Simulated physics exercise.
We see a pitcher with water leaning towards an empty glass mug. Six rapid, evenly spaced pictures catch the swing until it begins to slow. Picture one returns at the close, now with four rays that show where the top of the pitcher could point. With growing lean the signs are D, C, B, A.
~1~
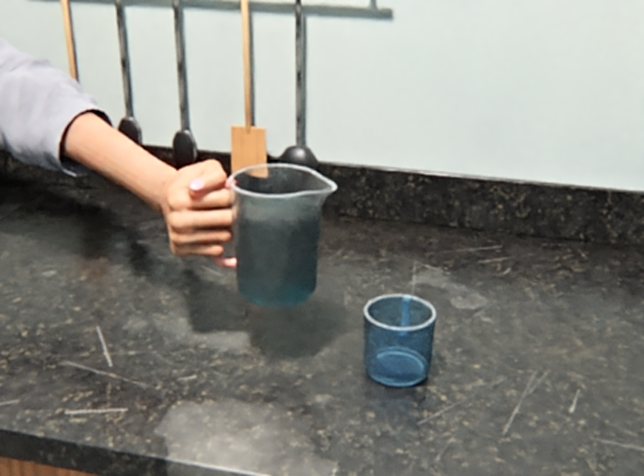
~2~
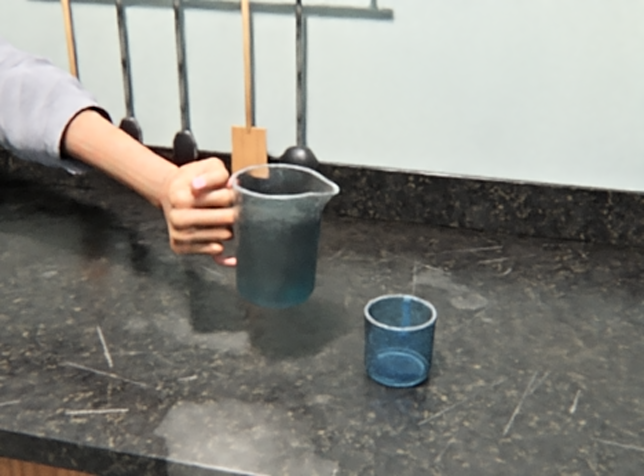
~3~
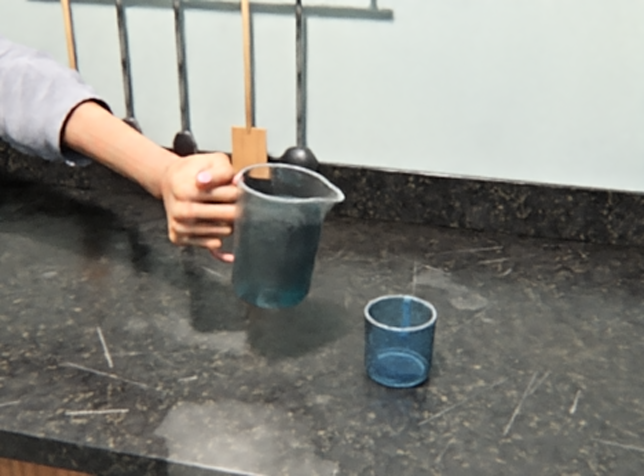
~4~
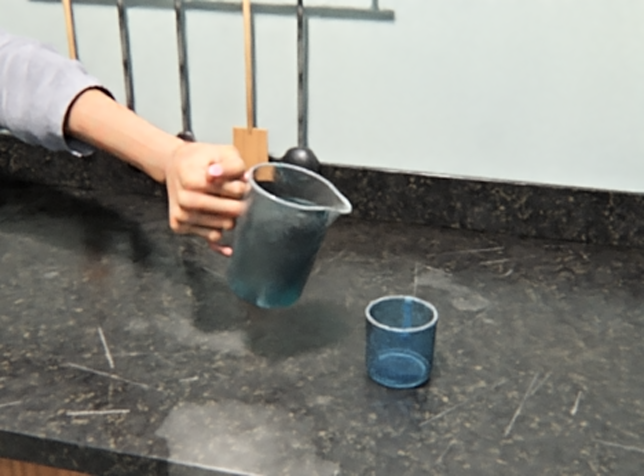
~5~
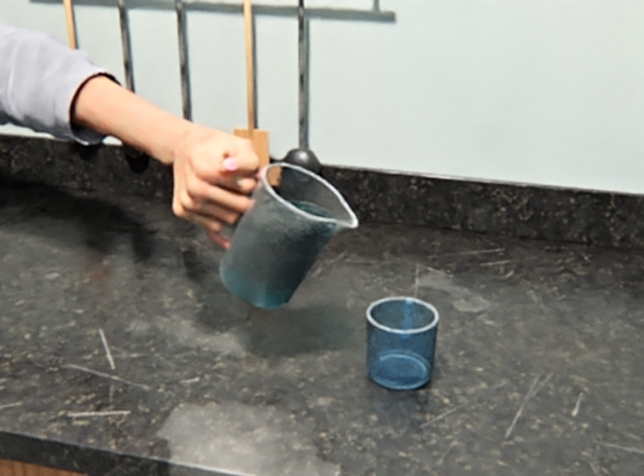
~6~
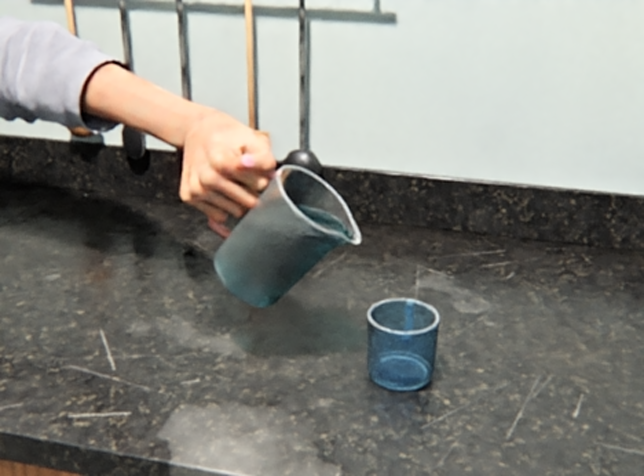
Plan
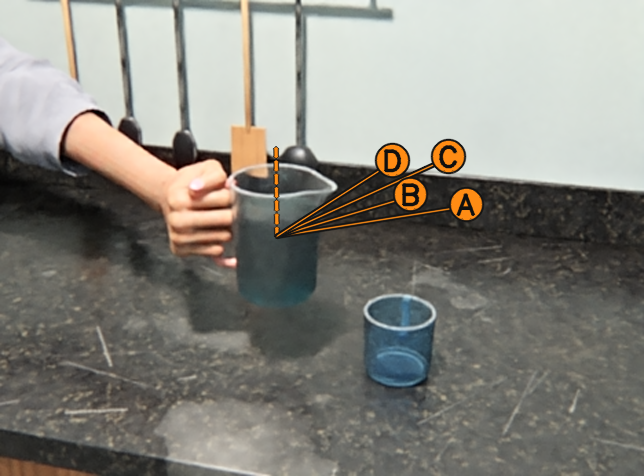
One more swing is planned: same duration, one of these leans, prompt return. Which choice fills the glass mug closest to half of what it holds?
Take C.
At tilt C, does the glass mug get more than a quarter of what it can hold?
Yes, it does.
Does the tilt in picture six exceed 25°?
Yes.
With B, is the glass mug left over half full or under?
Over half.
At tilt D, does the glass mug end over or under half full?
Under half.
On the marked copy, A at (450, 208); B at (395, 201); C at (433, 164); D at (378, 171).
With A, the glass mug ends with about 94 % of what it can hold; 4 % of the water is spilt.
With B, the glass mug ends with about 74 % of what it can hold.
With C, the glass mug ends with about 49 % of what it can hold.
With D, the glass mug ends with about 30 % of what it can hold.
